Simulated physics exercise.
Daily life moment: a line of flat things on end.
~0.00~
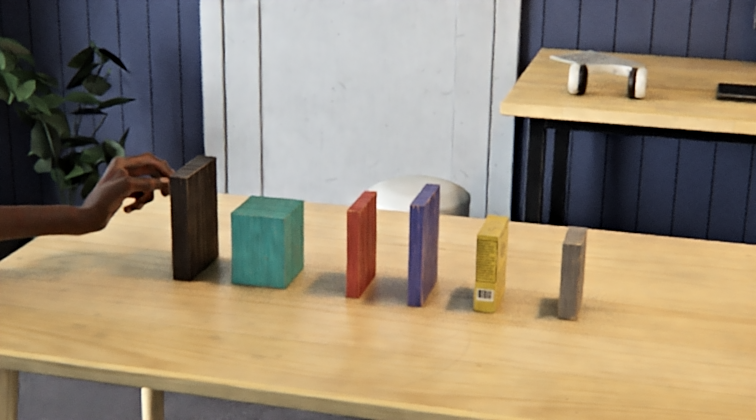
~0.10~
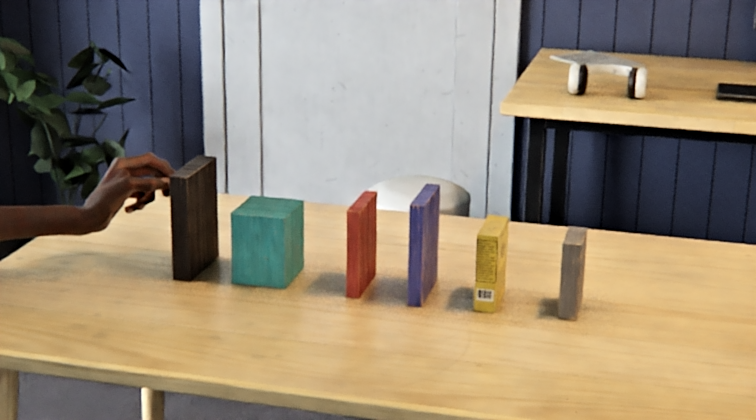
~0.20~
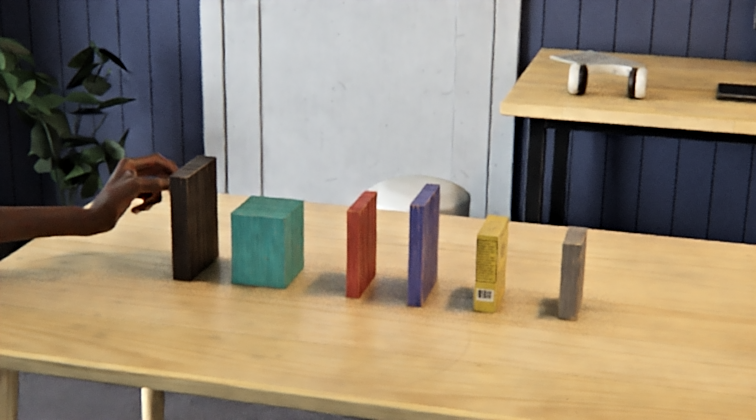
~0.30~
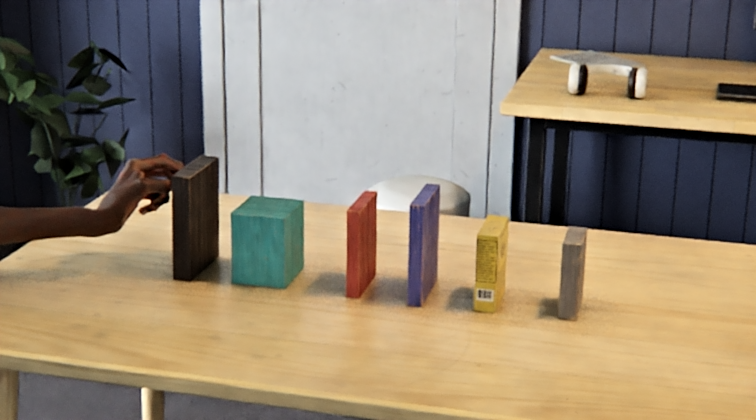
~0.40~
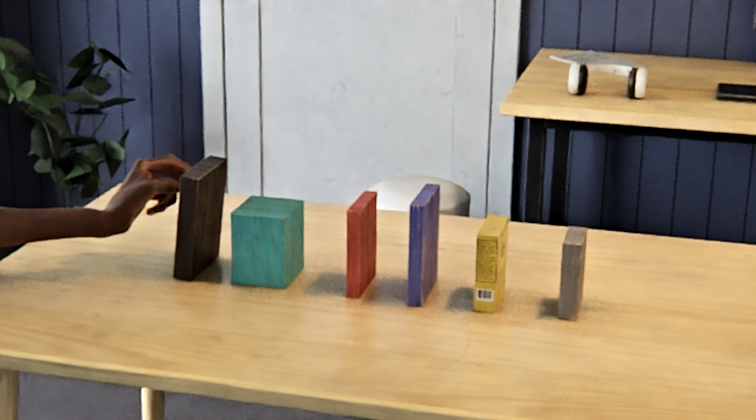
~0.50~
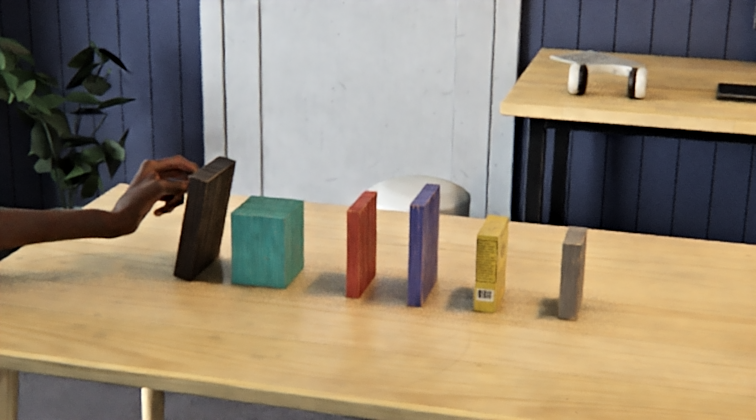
A hand at left pushing the top of a black board, tilting it rightward toward a turquoise block in a line of upright pieces.
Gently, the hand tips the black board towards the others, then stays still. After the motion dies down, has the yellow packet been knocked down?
No: Still up.
By 0.60 s, black board 18° over.
By 0.70 s, black board 27° over.
By 1.10 s, yellow packet resting near (492, 264).
When it is over (1.6 s), all 4 as before. End places, in pixels of the last picture, yellow packet near (492, 264).
